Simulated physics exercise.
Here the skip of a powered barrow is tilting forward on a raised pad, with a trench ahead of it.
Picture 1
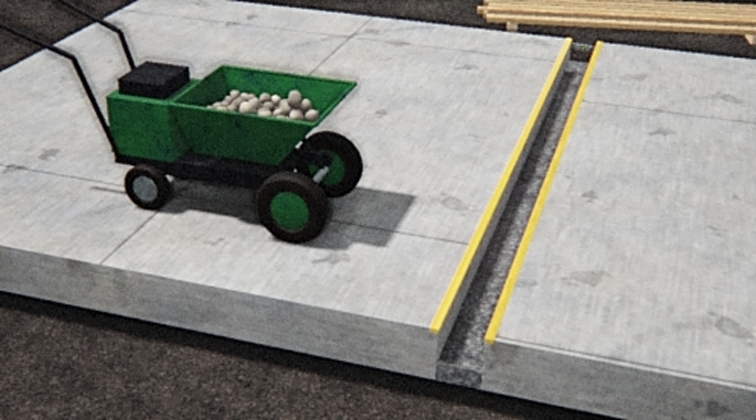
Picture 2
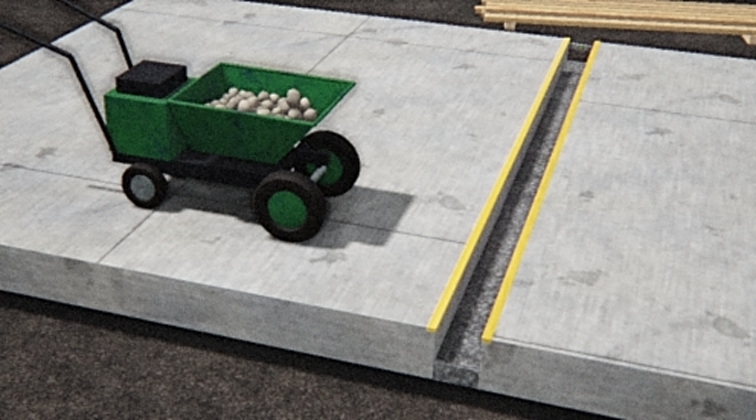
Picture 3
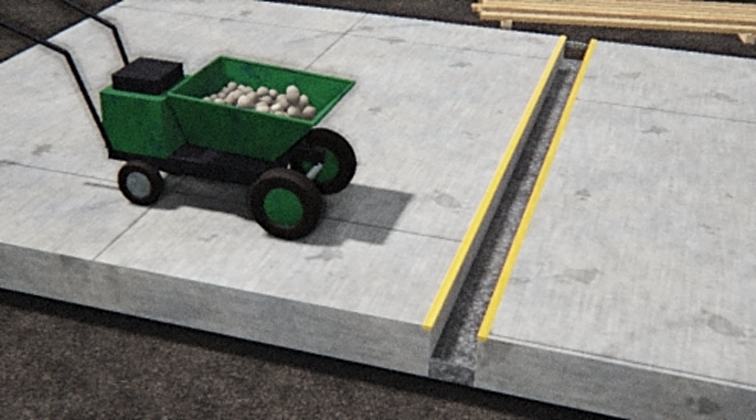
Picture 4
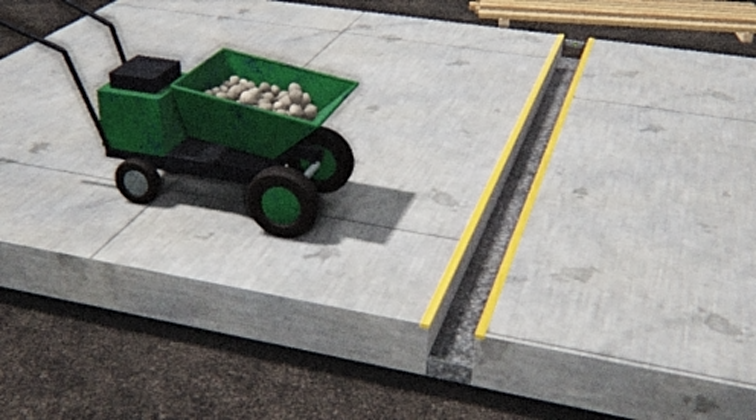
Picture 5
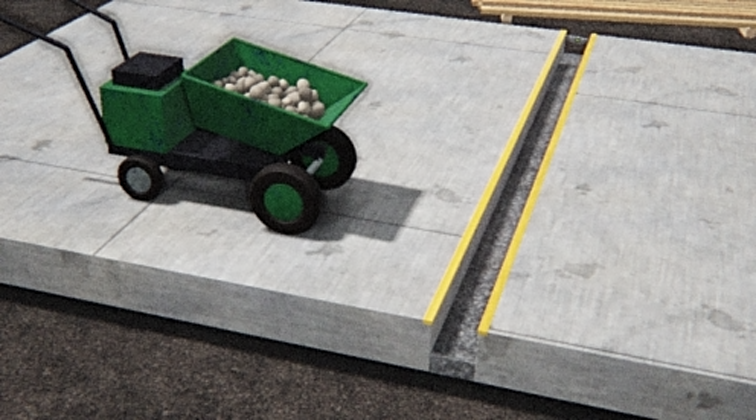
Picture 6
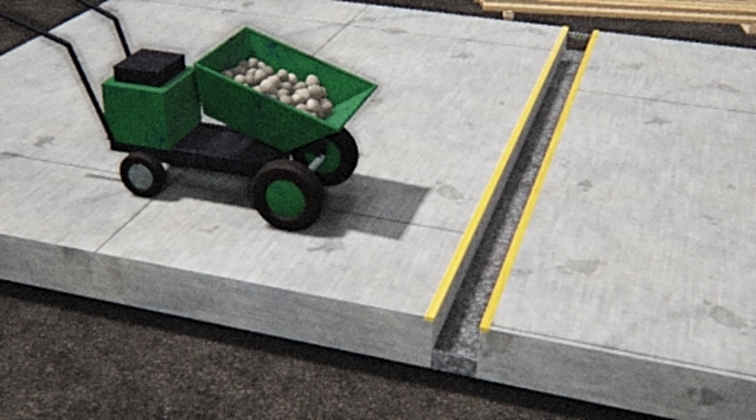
The green skip of a small powered barrow, loaded with rounded pale stones, sat level at first, then tilted steadily forward to the right while its wheels stayed put on the concrete before a yellow-edged trench.
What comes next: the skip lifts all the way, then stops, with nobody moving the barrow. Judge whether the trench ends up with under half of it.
It ends up with under half.
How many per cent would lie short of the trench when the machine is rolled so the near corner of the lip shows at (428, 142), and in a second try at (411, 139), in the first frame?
0 and 0 percent, in that order.
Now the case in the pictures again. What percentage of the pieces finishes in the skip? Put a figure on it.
That comes to about 0 per cent or so.
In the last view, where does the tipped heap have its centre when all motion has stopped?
Centre at rest: Close to (430, 221).
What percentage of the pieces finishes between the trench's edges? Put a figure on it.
It comes to around 5 percent.
Soon, skip tipped steeply; all in the skip.
A while on, skip tipped steeply; nearly all in the skip; a stray few short of the trench; a stray few falling.
Towards the end, skip tipped right over; a small part in the skip; most short of the trench; a small part in or heaped over the trench.
Finally, skip tipped right over; a stray few in the skip; nearly all short of the trench; a small part in or heaped over the trench; none beyond it.
